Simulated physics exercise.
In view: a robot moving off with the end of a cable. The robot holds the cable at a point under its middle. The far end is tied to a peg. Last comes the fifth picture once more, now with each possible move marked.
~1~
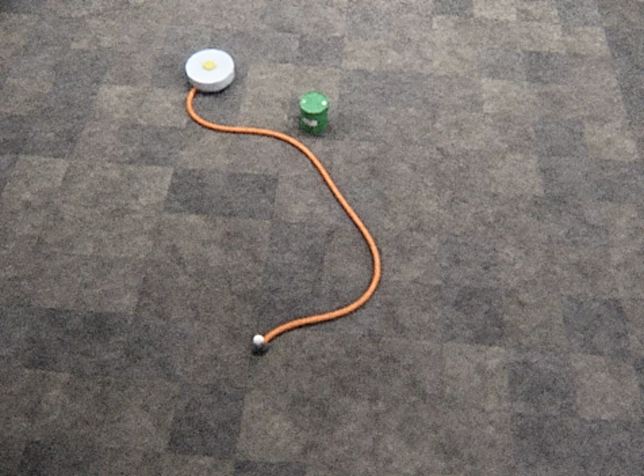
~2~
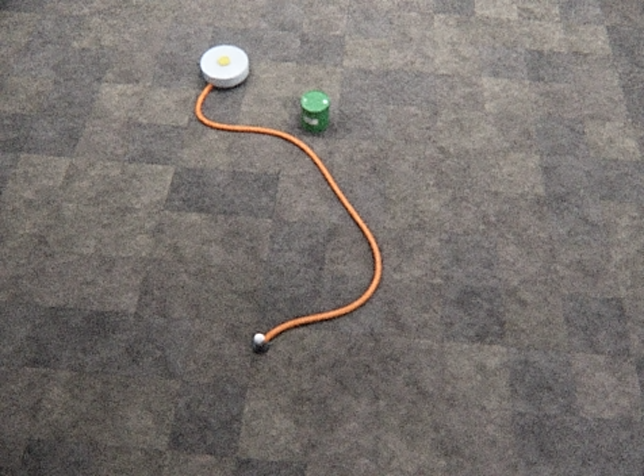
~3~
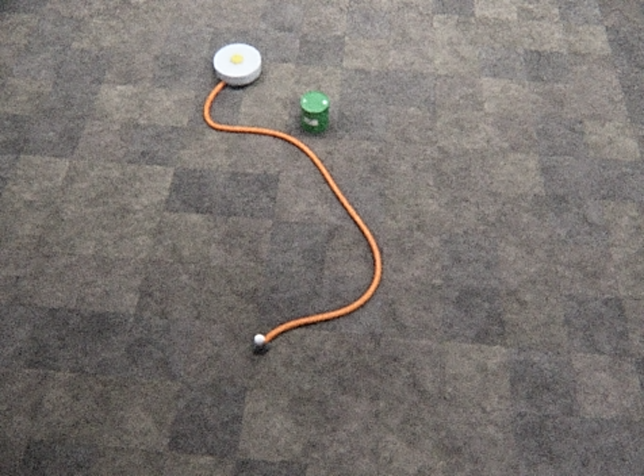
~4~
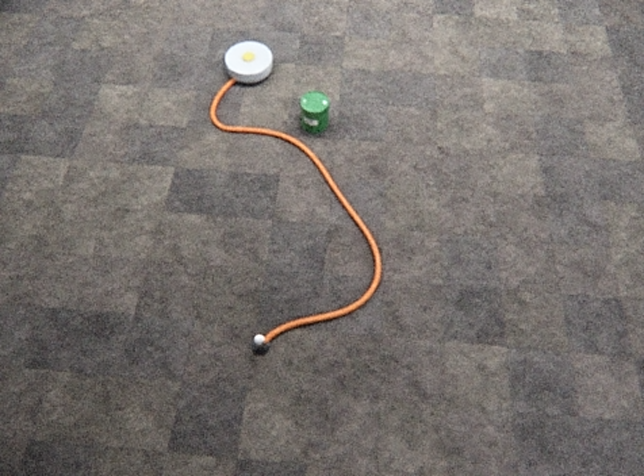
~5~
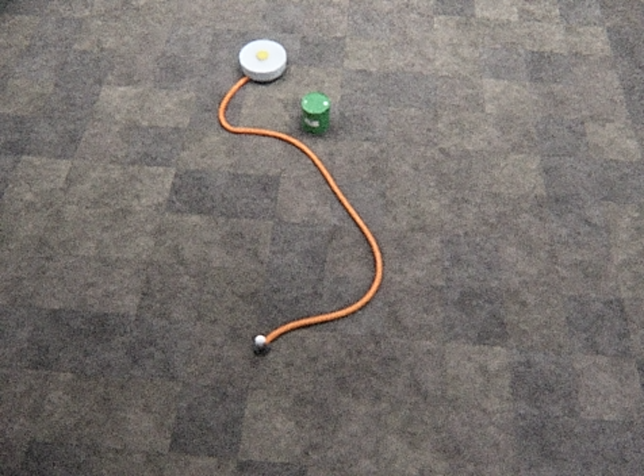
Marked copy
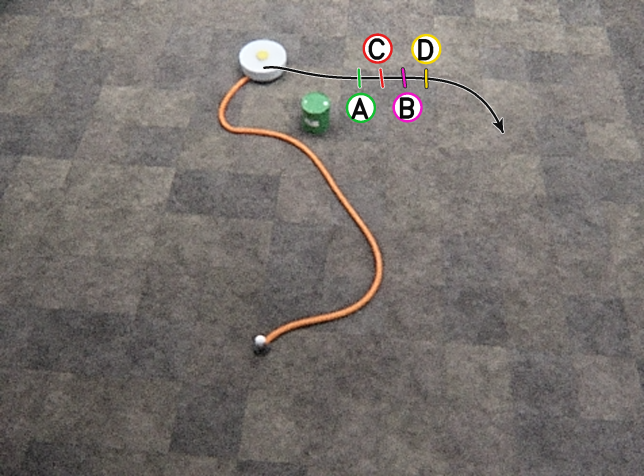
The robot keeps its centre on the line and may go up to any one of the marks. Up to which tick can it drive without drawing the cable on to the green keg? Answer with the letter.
As far as tick B.
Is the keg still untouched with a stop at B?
Yes.
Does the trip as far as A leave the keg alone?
For that mark, yes.
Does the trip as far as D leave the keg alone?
No.
On the copy, A at (359, 78); B at (404, 78); C at (382, 78); D at (426, 79); the route from (264, 68) via (396, 78) to (503, 132).
On B. First, robot (313, 68), middle of the cable (332, 185).
Then, robot (362, 72), middle of the cable (332, 185).
Finally, robot (405, 72), middle of the cable (332, 185); nothing has been touched.
By contrast, A is safe but short; C is safe but short; D brings the cable against the keg.
